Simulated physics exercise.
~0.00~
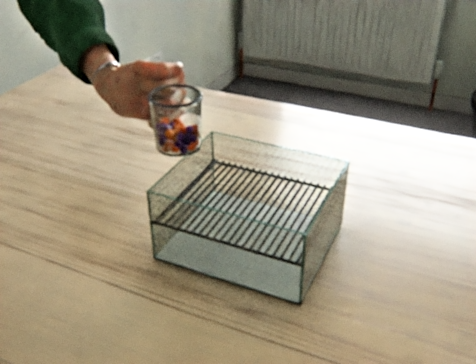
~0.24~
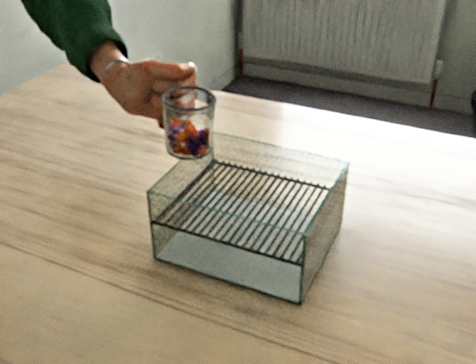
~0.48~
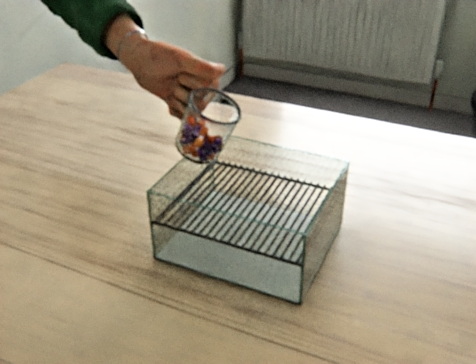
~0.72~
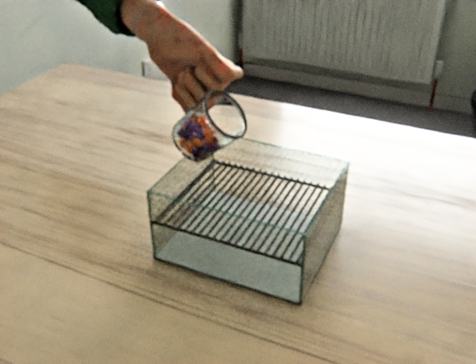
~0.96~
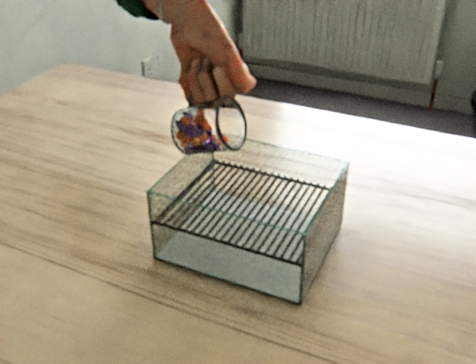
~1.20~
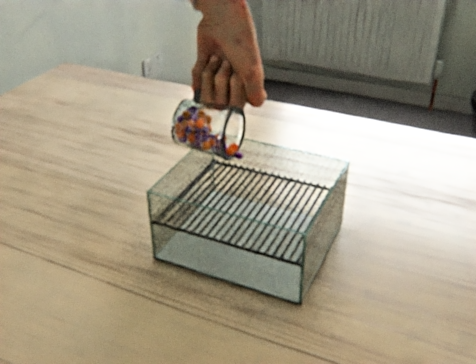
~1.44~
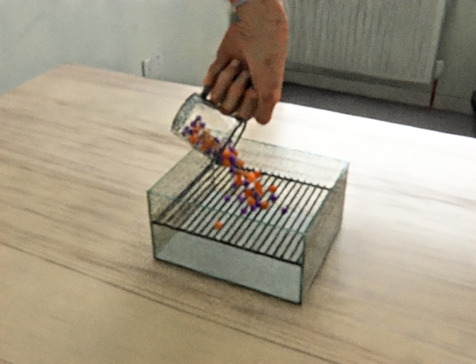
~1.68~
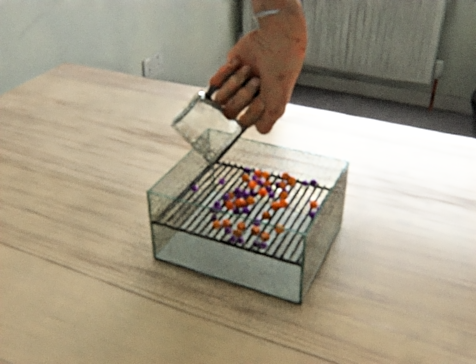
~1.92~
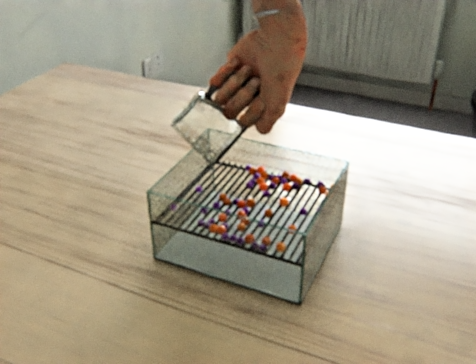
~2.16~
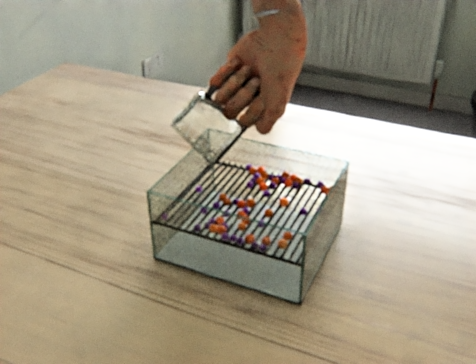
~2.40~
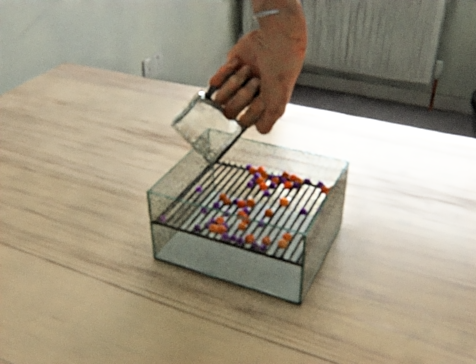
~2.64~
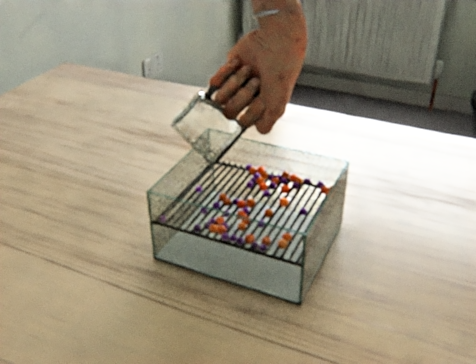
On a pale wooden table in a room with a white radiator behind, seen from slightly above, stands an open clear box with a dark wire rack across it. A hand in a green sleeve holds a clear cup of small orange and purple pieces above the box's back left side. The hand moves right and tips the cup onto its side. The pieces spill out together, scattering down across the wires as the cup tilts further and empties. At the end, the orange and purple pieces all rest on the rack, with none beneath, while the hand holds the cup still.
